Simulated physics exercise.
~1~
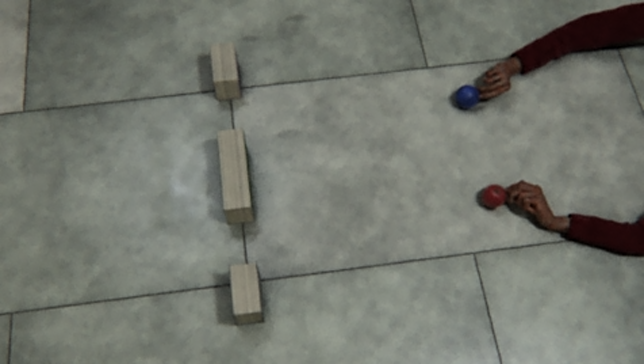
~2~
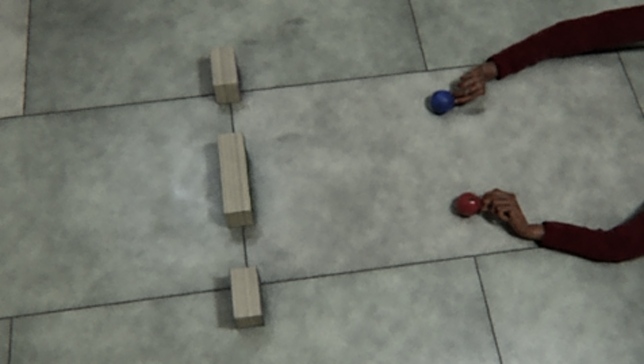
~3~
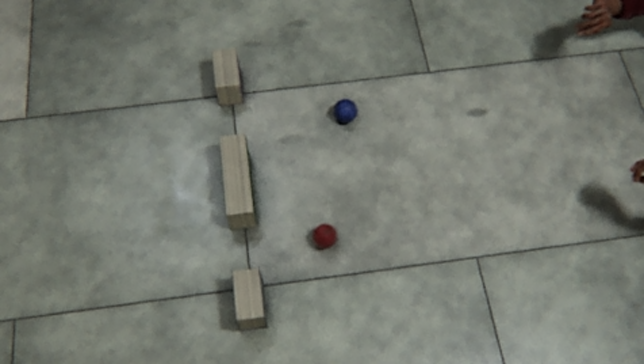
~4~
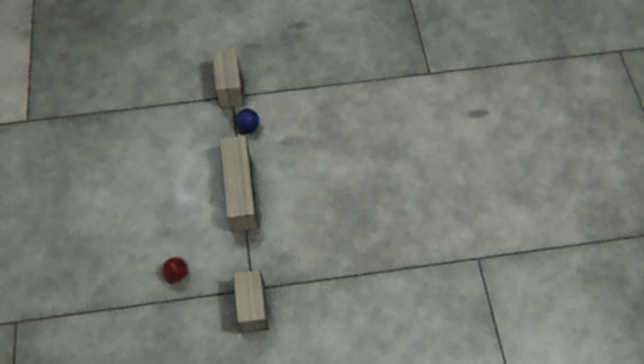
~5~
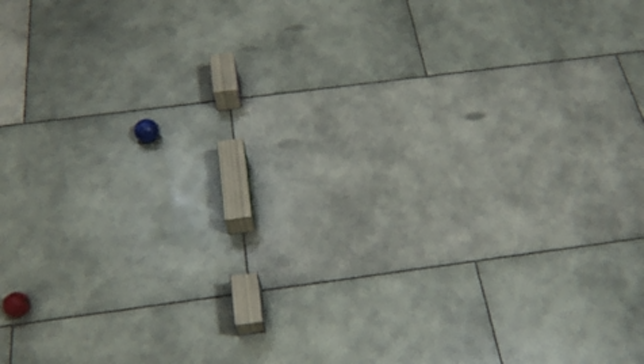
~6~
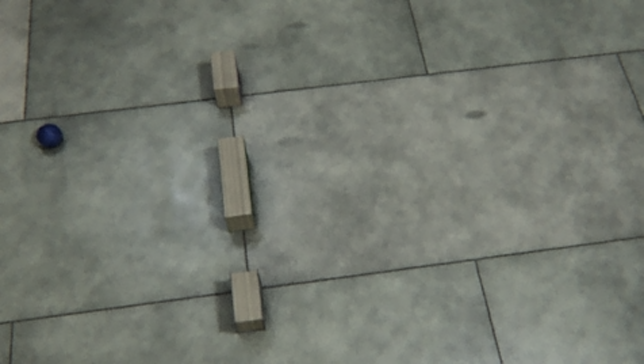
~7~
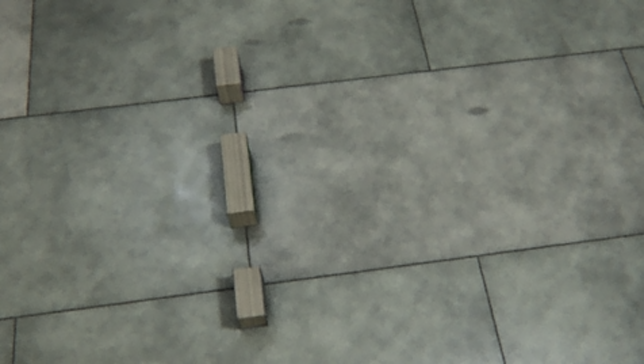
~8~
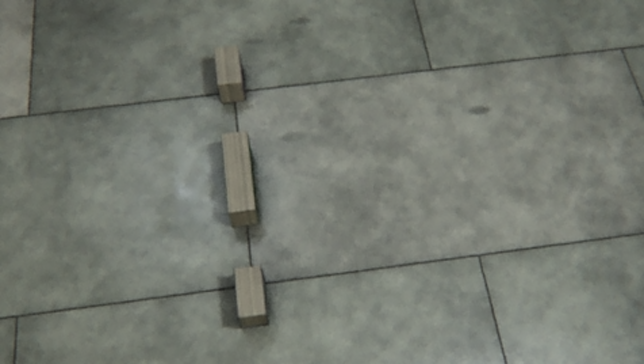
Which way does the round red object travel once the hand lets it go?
It rolls to the left, passing through the lower gap between the blocks and on toward the left edge of the view.
